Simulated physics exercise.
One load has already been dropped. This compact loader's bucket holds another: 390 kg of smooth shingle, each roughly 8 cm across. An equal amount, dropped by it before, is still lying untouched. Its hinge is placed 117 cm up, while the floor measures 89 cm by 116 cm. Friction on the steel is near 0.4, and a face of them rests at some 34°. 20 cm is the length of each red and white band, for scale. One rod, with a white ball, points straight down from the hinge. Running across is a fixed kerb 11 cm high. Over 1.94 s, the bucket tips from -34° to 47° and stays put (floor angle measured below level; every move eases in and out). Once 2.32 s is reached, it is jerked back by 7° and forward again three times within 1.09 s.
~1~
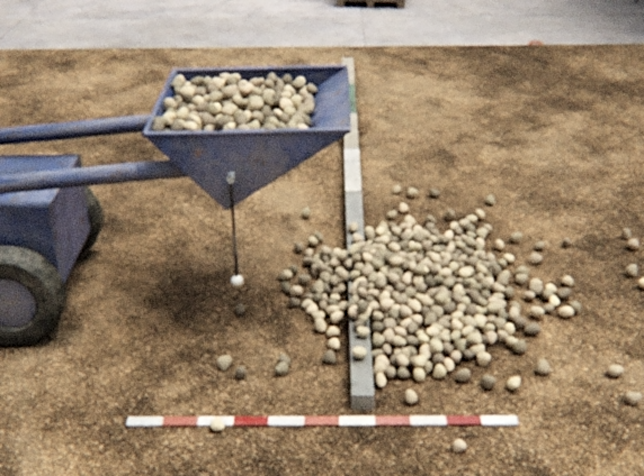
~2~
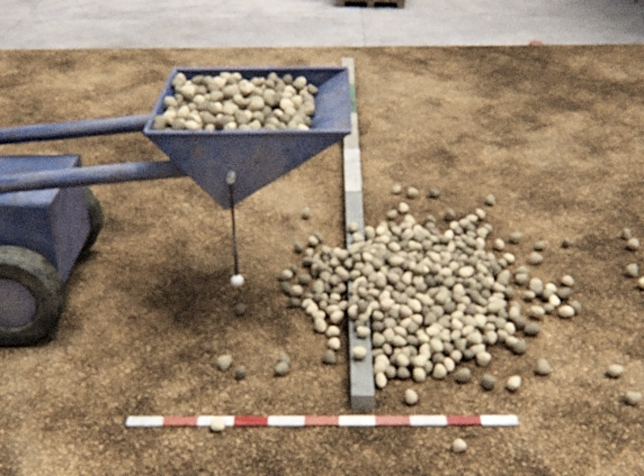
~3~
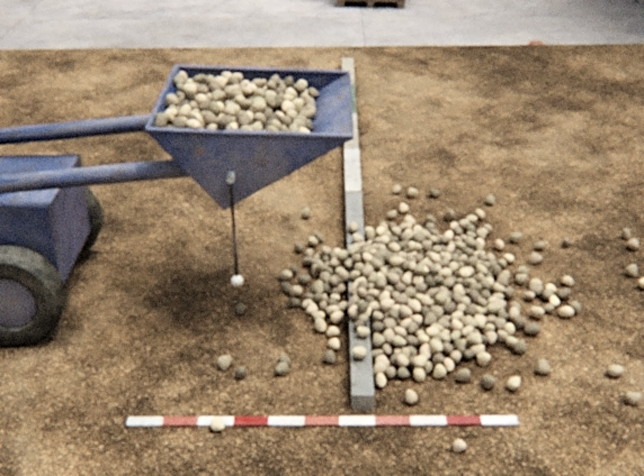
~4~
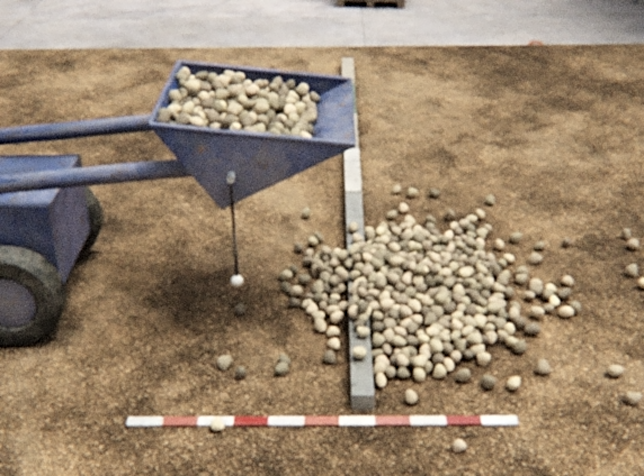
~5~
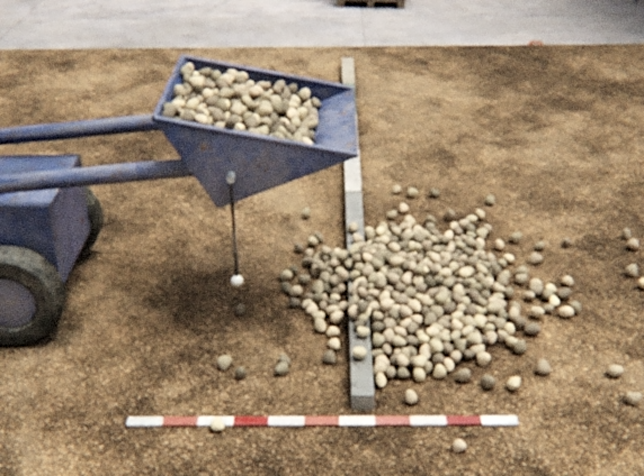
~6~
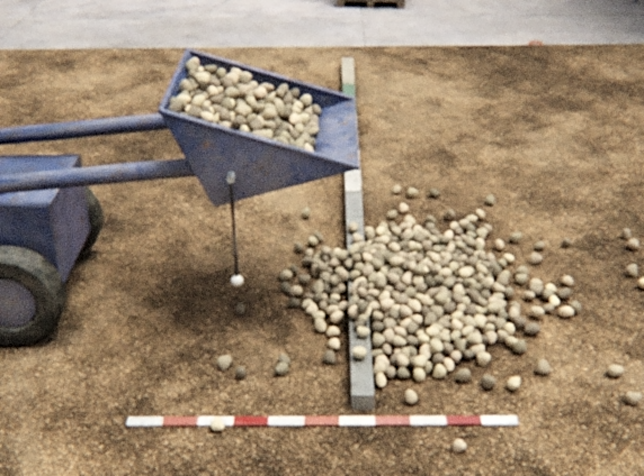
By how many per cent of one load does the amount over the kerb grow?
It grows by about 42 per cent of one load.
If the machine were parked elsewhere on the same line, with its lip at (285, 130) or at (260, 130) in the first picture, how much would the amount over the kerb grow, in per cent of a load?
Some 5 percent first and 0 percent second.
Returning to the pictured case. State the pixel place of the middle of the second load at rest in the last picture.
I'd point to about (351, 279).
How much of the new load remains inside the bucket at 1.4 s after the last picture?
Around 5 per cent of the load is still inside.
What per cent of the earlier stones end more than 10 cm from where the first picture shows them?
I'd say roughly 15 per cent of them.
Then, 0.9 s after the last picture the floor is at 35°; in per cent of one load, 83 in the bucket, 31 on this side of the kerb, 86 over the kerb; the foremost stones are past the picture's edge.
Then, 1.4 s after the last picture the floor is at 47°; in per cent of one load, 5 in the bucket, 74 on this side of the kerb, 122 over the kerb; the foremost stones are past the picture's edge.
Then, 3.3 s after the last picture the floor is at 47°; in per cent of one load, 0 in the bucket, 73 on this side of the kerb, 128 over the kerb; the foremost stones are past the picture's edge.
Then, 5.9 s after the last picture the floor is at 47°; in per cent of one load, 0 in the bucket, 73 on this side of the kerb, 128 over the kerb; the foremost stones are past the picture's edge. Net gain over the kerb, 42.
